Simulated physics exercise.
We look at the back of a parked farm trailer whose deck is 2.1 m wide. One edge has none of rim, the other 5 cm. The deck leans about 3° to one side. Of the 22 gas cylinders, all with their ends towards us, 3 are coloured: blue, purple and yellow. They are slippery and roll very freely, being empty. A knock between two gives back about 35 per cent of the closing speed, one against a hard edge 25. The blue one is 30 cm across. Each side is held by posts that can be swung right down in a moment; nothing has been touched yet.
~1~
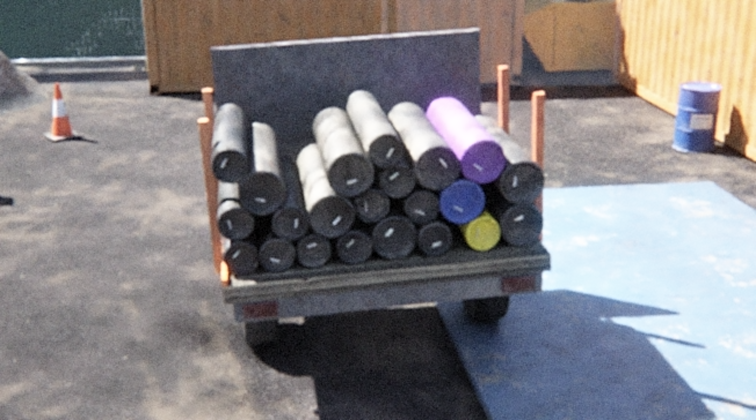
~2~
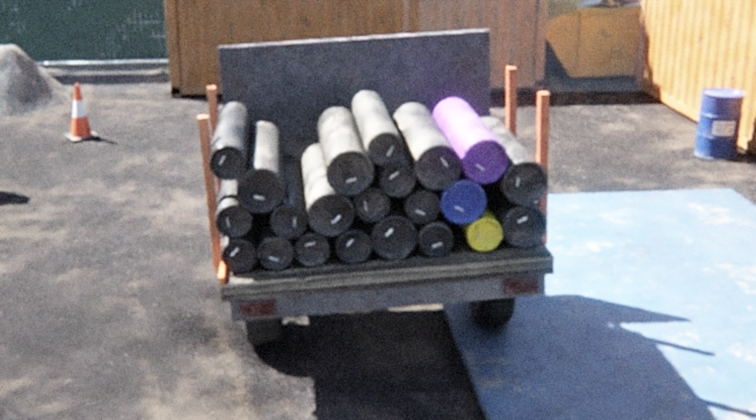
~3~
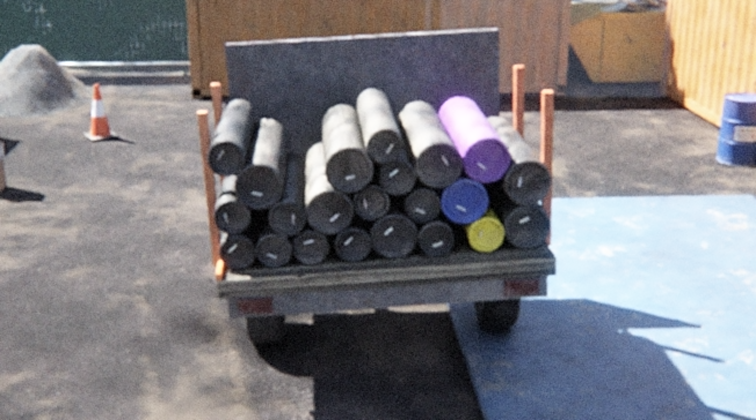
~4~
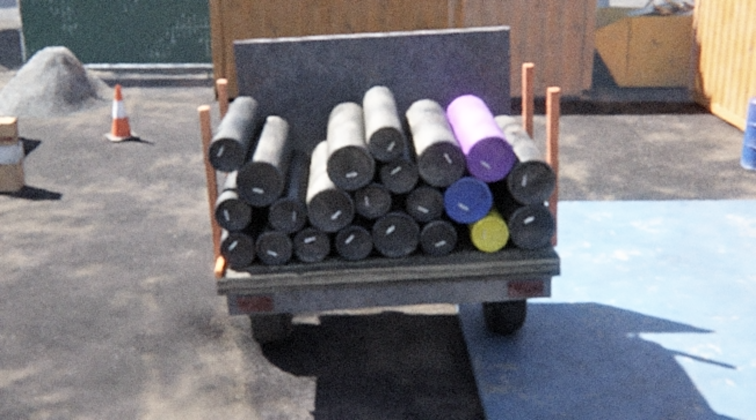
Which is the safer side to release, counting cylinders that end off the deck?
The left side.
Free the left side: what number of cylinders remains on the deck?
20 of them.
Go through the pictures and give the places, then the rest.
Blue (463, 204), purple (485, 163), yellow (484, 235); the deck slopes 3° down to the left; 8 of the 22 make up the bottom layer; nothing moves, in the first frame.
Blue (465, 205), purple (486, 163), yellow (486, 237); rims, left 5 cm, right none; at rest, in the second frame.
Blue (466, 204), purple (488, 162), yellow (487, 237); side tops at (203, 118) and (548, 97); all still, in the third frame.
Blue (469, 203), purple (491, 160), yellow (491, 236); at rest, in the fourth frame.
With the left side gone, after 0.8 s, blue is up on others, 55 cm from the right edge; purple is up on others, 40 cm from the right edge; yellow is on the deck, 40 cm from the right edge; 2 off so far.
With the left side gone, finally, blue is up on others, 55 cm from the right edge; purple is up on others, 40 cm from the right edge; yellow is on the deck, 40 cm from the right edge; 2 off so far.
With the right side gone, after 1.7 s, blue is on the deck, 40 cm from the right edge, rolling right; purple is dropping off the right side; yellow is on the deck, 10 cm from the right edge, rolling right; 3 off so far.
With the right side gone, finally, blue is on the ground to the right; purple is on the ground to the right; yellow is on the ground to the right; 5 off so far.
